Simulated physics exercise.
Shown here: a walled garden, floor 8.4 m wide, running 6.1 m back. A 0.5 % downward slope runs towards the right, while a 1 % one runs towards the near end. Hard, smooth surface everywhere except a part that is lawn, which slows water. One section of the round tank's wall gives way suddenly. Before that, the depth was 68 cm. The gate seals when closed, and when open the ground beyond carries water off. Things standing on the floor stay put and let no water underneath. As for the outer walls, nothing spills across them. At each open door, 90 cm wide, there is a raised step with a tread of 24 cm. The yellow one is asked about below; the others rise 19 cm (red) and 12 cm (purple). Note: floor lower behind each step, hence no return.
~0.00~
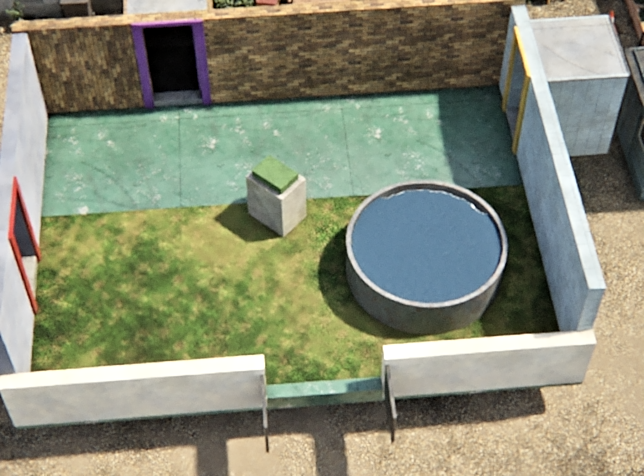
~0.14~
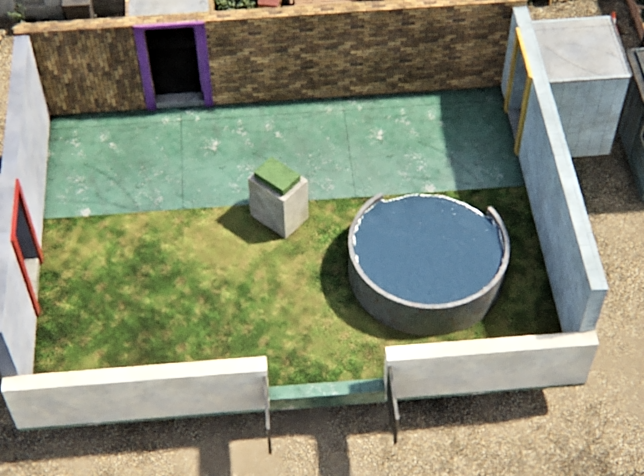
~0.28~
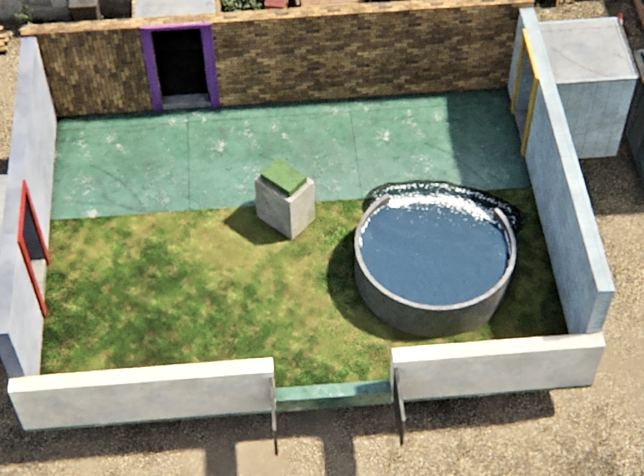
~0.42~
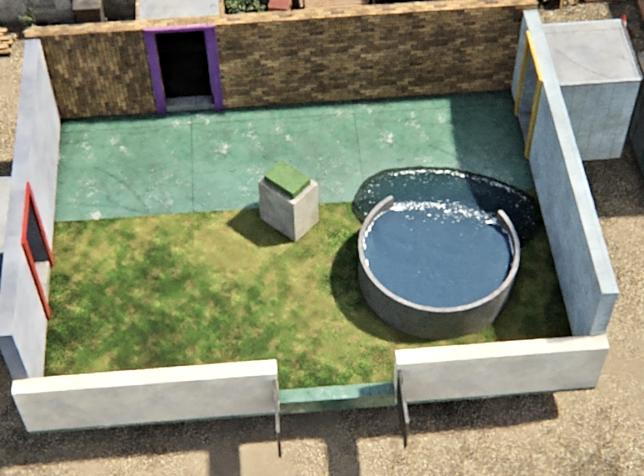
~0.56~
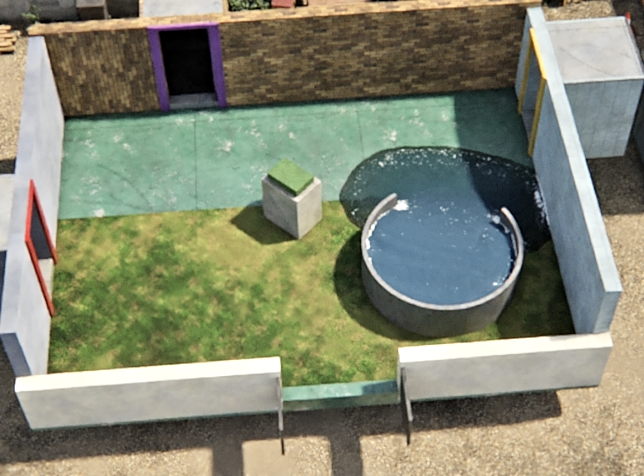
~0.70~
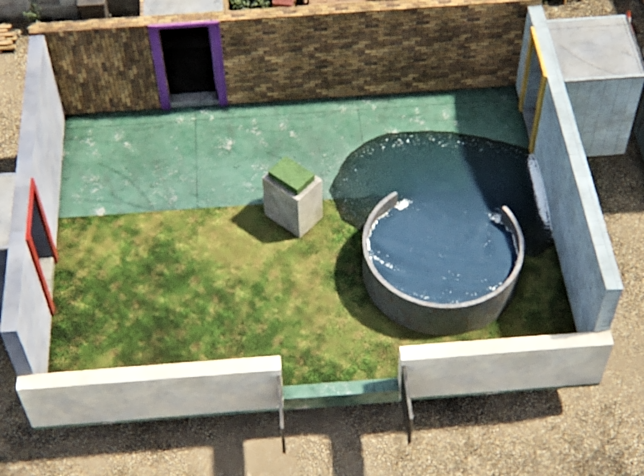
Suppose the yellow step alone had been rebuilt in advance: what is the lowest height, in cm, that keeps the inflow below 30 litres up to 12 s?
About 25 cm.
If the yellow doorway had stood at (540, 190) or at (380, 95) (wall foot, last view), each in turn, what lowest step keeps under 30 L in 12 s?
About 19 cm for the first and 20 cm for the second.
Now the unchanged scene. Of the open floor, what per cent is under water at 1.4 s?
25 %.
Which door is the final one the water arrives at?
The red door.
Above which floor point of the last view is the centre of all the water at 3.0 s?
It lies near (434, 184) in the last picture.
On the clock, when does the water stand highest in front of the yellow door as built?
Around 3.0 seconds.
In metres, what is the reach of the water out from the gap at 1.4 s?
Near 3.4 metres, give or take.
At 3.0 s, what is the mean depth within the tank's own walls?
On average, around 22 cm.
After 1.4 s water covers 25 % of the floor, deepest (29 cm) near (456, 209); 18 cm at the yellow door, 3 litres in over its 10 cm step.
After 3.0 s water covers 35 % of the floor, deepest (31 cm) near (504, 143); 30 cm at the yellow door, 106 litres in over its 10 cm step.
After 12.0 s water covers 100 % of the floor, deepest (10 cm) near (567, 364); 5 cm at the yellow door, 244 litres in over its 10 cm step.
At the yellow door as built, the water arrived by 0.9 s and peaked near 30 cm at 3.0 s.
Run again over the same 12 s with other heights there, 61 litres in over 20.5 cm, 20 litres over 27.5 cm. The limit of 30 litres is kept from about 25 cm up.
